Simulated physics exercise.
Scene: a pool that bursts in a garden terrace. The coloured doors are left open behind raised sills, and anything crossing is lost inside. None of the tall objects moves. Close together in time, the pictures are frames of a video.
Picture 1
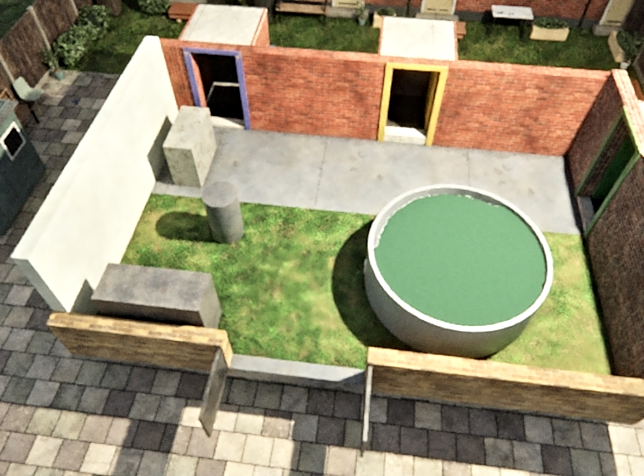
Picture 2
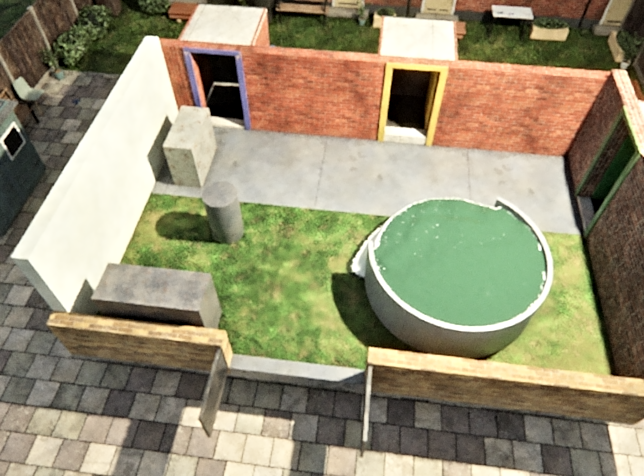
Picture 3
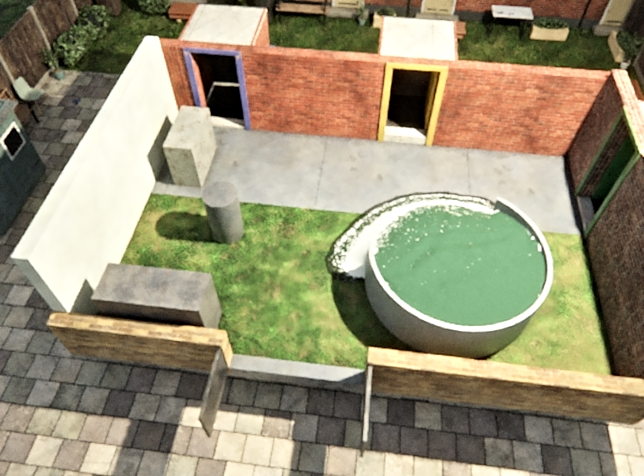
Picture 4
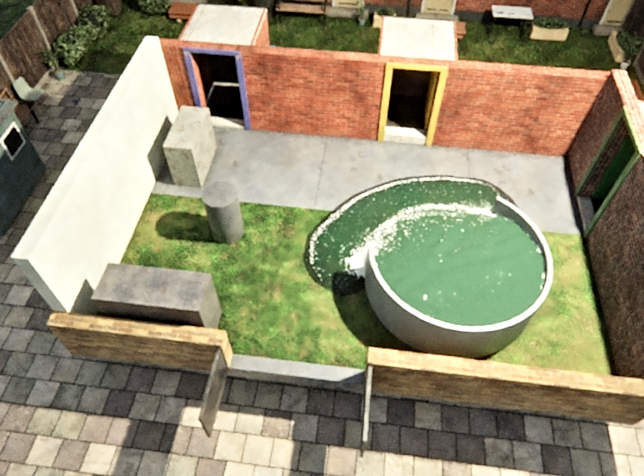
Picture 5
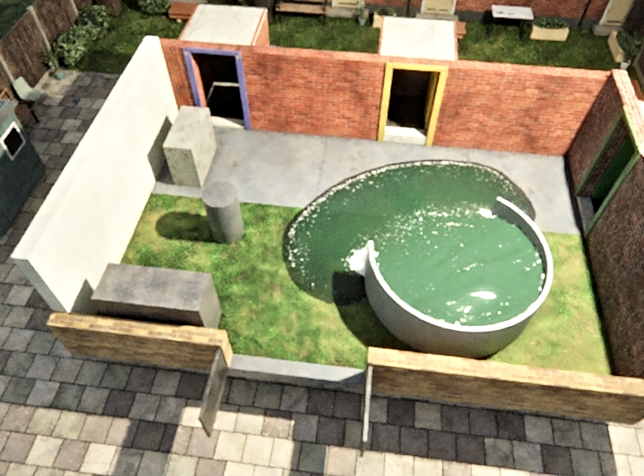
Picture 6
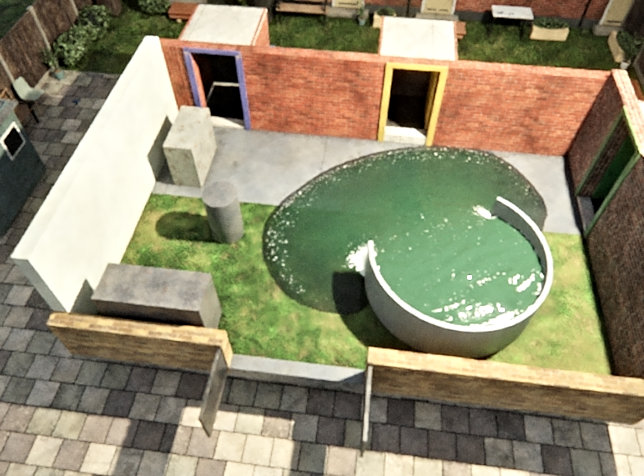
At the start, a round pool of still green water stands on the grass of a walled garden terrace. Then its far side opens and foaming water pours out through the gap, spreading leftward and back across the grass and onto the grey paving in a widening, rounded sheet.
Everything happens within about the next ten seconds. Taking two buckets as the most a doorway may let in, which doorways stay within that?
One by one: The green door passes two buckets, the yellow door passes two buckets, the blue door passes two buckets.
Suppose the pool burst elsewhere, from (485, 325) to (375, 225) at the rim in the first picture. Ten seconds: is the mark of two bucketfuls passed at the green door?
Result for green door - below threshold.
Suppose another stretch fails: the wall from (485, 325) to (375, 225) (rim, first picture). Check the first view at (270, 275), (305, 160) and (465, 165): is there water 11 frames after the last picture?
Sequence of results: Reached by the flood, missed by the flood, missed by the flood.
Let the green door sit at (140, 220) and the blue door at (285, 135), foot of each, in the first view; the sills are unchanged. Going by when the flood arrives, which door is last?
The flood gets to the door marked green after all the others.
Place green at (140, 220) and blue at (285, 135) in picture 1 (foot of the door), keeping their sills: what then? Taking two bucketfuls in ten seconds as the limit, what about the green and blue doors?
Green exceeds the limit; blue exceeds the limit.
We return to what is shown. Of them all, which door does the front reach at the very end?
It would be the door marked blue.
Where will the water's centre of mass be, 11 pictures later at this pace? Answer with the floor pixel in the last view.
The centre of mass sits at about (387, 207).
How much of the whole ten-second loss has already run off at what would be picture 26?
Result, approximate: 30 per cent.
A moment on, water covers 55 % of the floor; the green door wet at the sill, nothing in, the yellow door over two buckets in, the blue door not reached.
Next, water covers 65 % of the floor; the green door under two buckets in, the yellow door far over two buckets in, the blue door under two buckets in.
Then, water covers 85 % of the floor; the green door under two buckets in, the yellow door far over two buckets in, the blue door far over two buckets in.
Later, water covers 95 % of the floor; the green door over two buckets in, the yellow door far over two buckets in, the blue door far over two buckets in.
In the end, water covers 100 % of the floor; the green door over two buckets in, the yellow door far over two buckets in, the blue door far over two buckets in.
